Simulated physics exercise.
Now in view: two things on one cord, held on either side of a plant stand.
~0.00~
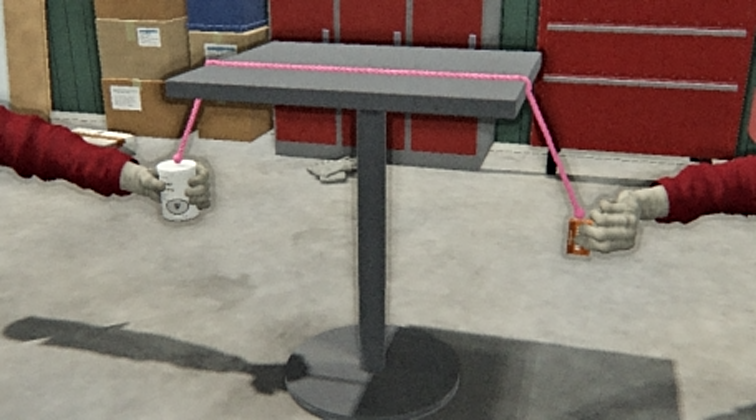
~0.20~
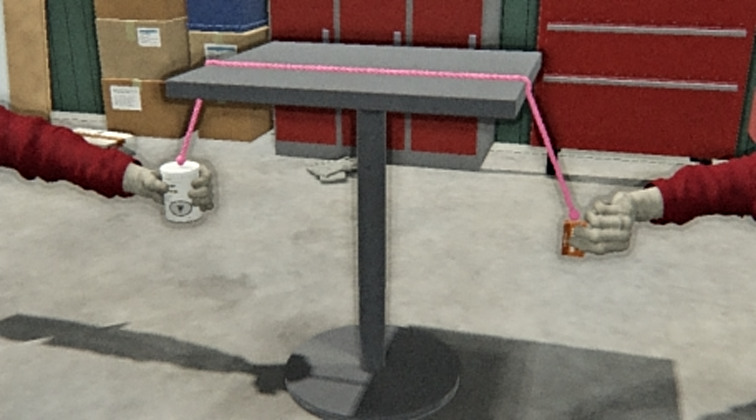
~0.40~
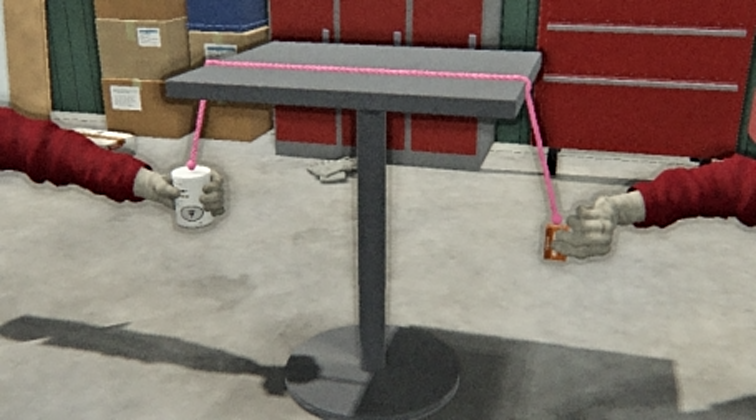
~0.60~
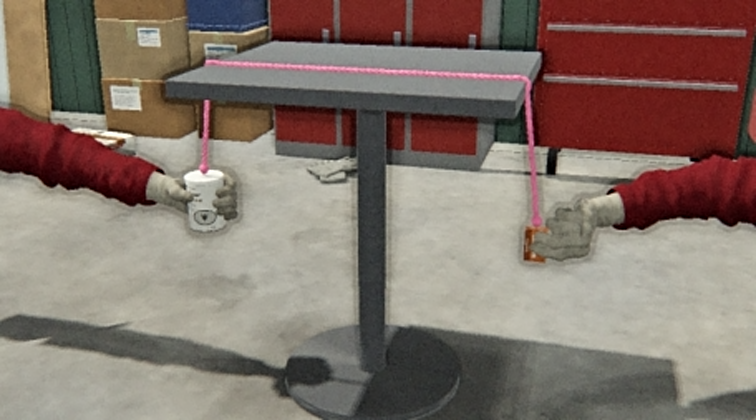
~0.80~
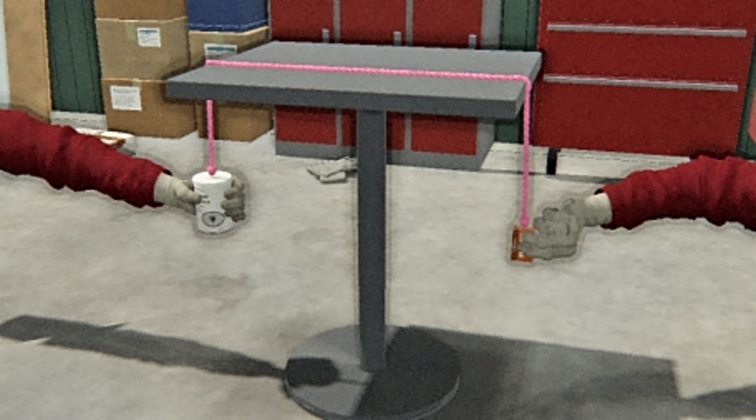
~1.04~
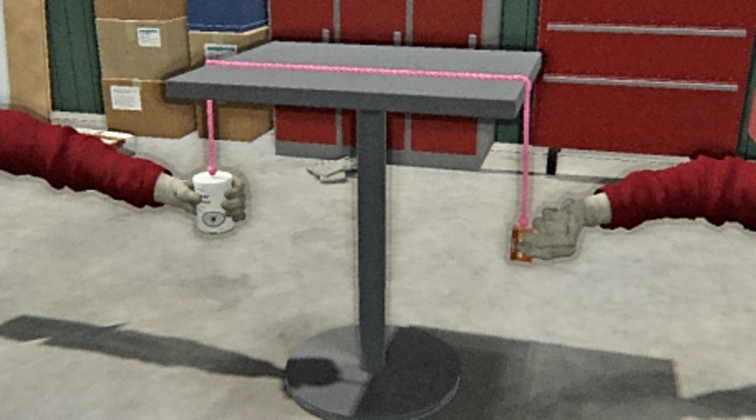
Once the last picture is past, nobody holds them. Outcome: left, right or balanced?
I expect it will slip toward the left once they let go.
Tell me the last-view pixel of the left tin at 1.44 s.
(227, 330), roughly.
By 1.44 s, left tin down on the floor near (227, 330); right matchbox pulled up onto the top.
By 1.78 s, left tin down on the floor near (242, 348); right matchbox at the same height.
When it is over, left tin down on the floor near (205, 362); right matchbox down on the floor. The cord sinks on the left side.
